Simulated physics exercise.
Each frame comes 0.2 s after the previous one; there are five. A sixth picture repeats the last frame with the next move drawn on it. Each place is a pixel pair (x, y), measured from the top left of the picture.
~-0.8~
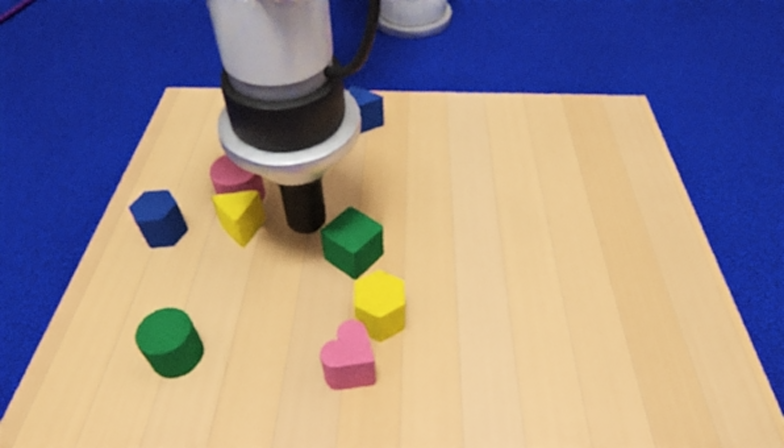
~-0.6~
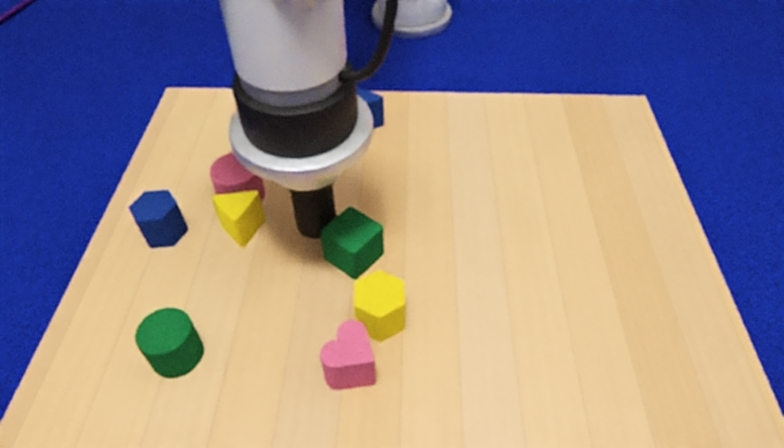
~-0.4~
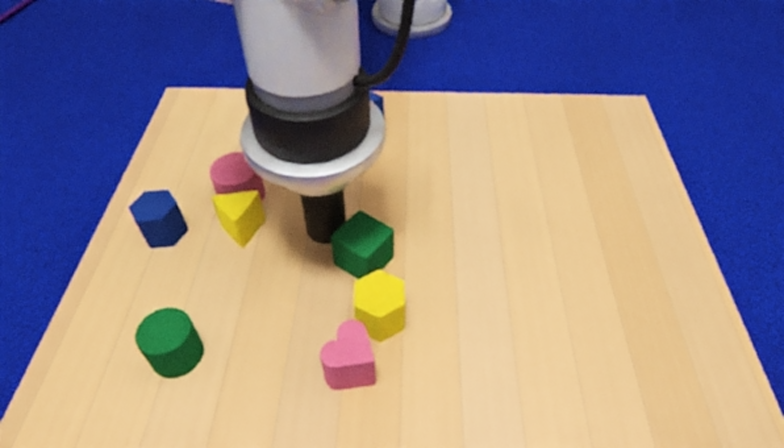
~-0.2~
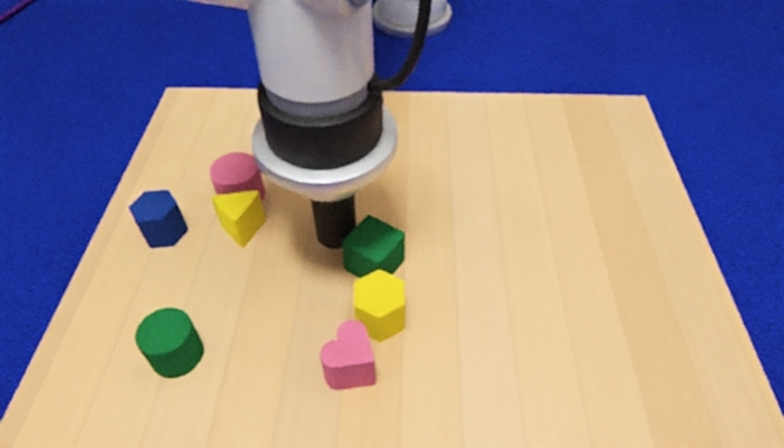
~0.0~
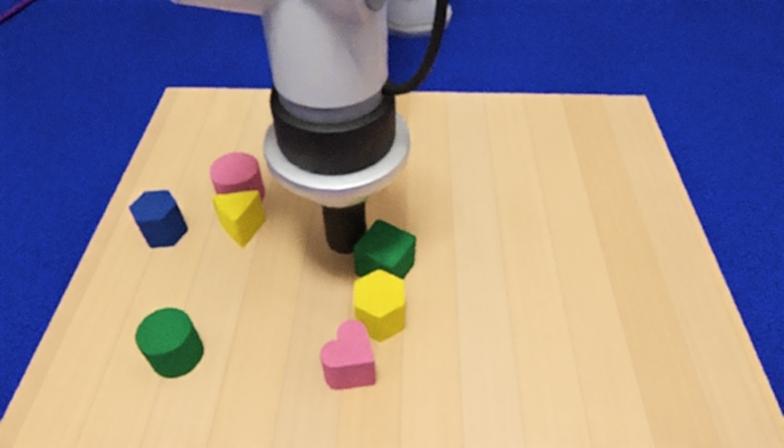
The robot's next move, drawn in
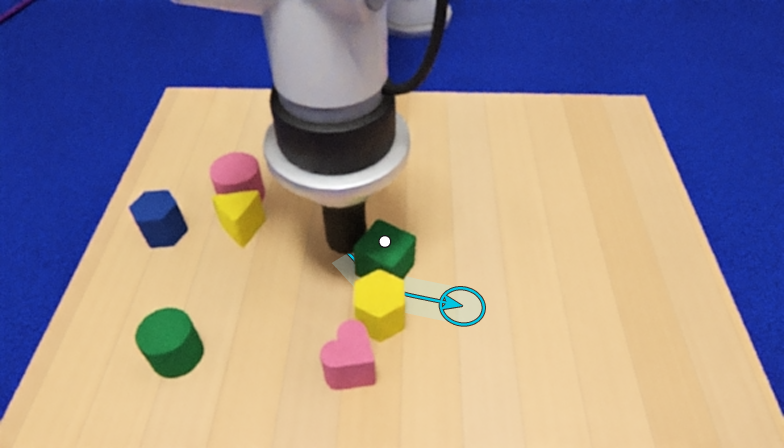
In this clip, a robot arm with a black post moves right over a wooden board of coloured blocks, meets the green block and pushes it a short way right and slightly nearer, while the other blocks stay still.
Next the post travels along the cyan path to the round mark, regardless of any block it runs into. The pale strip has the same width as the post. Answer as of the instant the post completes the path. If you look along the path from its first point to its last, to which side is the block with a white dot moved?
The shift is to the left of that direction.
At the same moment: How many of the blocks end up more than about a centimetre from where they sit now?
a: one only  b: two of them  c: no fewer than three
b: Two of them.
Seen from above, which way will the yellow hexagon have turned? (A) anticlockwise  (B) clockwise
Option B.
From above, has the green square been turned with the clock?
It seems not.
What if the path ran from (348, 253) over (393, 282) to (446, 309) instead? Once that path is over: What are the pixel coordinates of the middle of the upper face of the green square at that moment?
In the picture, that point is around (498, 282).
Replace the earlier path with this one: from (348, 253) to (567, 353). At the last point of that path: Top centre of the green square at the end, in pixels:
Around pixel (626, 317).
The drawn path runs from (348, 253) by way of (376, 280) and (416, 297) to (462, 306); the dot is on the green square.
On the path given first. One third of the way, post at (376, 268); green square at (421, 259), turned 30° anticlockwise.
Two thirds of the way, post at (417, 284); yellow hexagon at (389, 305), turned 45° clockwise; green square at (466, 269), turned 45° anticlockwise.
At the end, post at (464, 293); pink heart block not moved; yellow hexagon at (389, 305), turned 45° clockwise; green square at (514, 273), turned 55° anticlockwise.
